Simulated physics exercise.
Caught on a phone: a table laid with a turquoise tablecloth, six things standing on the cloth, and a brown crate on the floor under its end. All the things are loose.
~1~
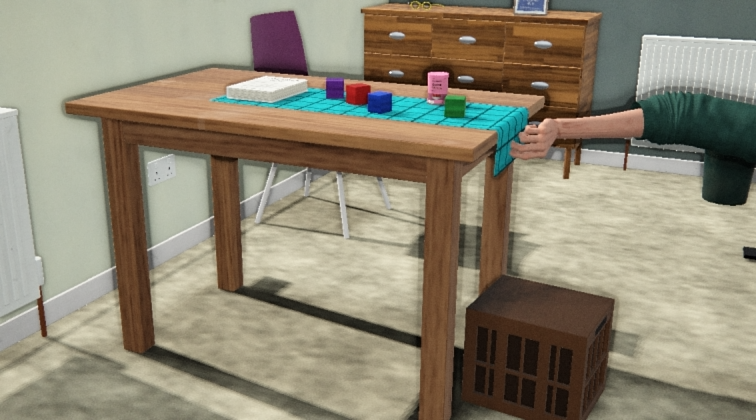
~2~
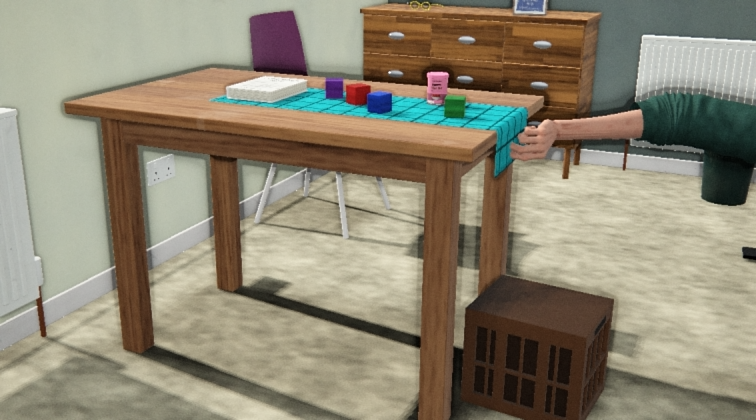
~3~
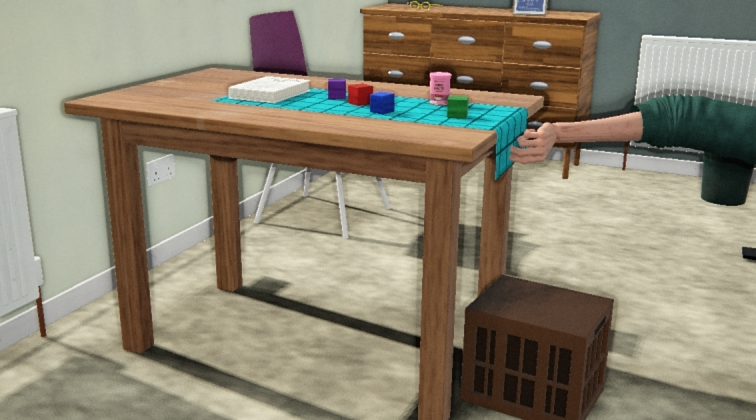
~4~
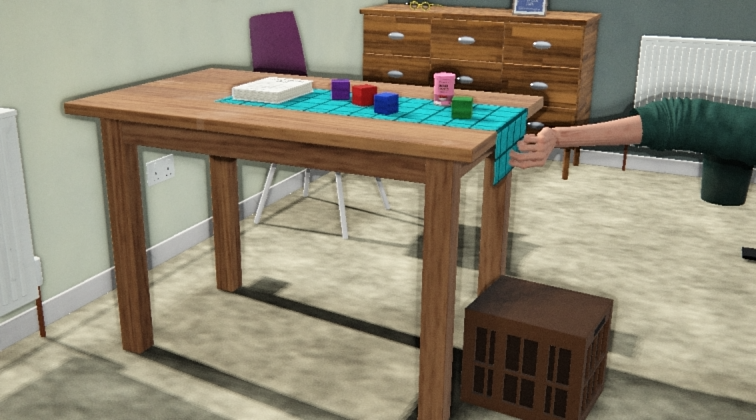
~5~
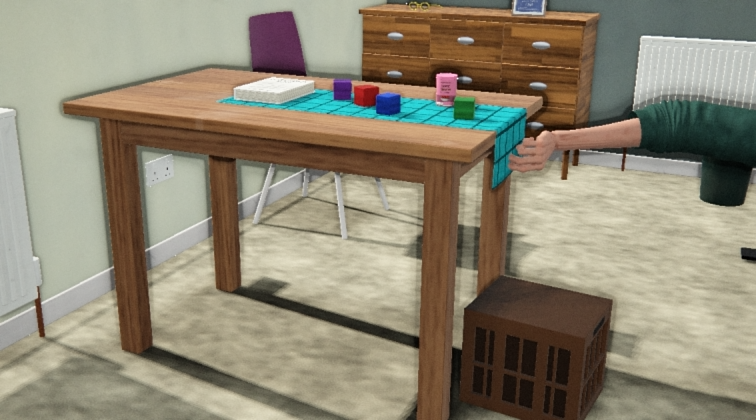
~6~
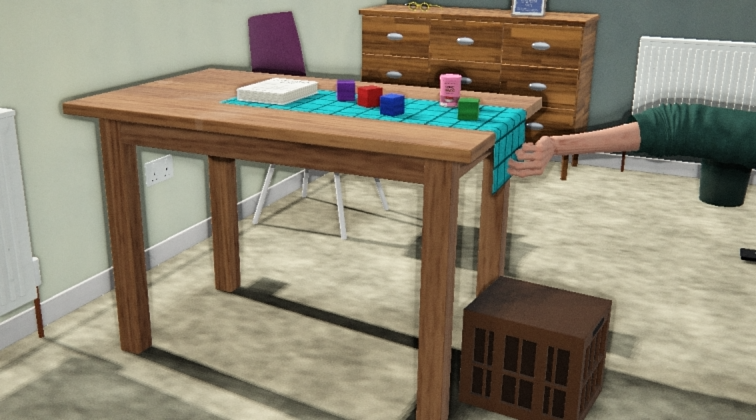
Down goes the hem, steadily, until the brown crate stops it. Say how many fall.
Over the edge go three.
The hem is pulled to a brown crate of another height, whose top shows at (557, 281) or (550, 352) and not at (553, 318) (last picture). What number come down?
Over the edge go 2 and 4.
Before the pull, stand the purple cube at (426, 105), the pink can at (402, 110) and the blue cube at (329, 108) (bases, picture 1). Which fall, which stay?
The purple cube goes over; the pink can comes down; the blue cube does not fall.
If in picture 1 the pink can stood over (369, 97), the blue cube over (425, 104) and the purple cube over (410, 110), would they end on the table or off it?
The pink can survives, the blue cube is carried off, the purple cube tumbles off.
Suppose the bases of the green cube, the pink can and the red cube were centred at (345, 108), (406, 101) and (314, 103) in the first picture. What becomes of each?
The green cube remains up; the pink can falls; the red cube stays on.
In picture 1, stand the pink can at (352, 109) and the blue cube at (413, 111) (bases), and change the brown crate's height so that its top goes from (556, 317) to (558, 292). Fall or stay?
The pink can holds on; the blue cube goes over.
Soon after, hem near (507, 246); green cube gone.
Then, hem on the crate; green cube, pink can and blue cube gone.
At rest, hem on the crate; green cube, pink can and blue cube gone. The table loses three.
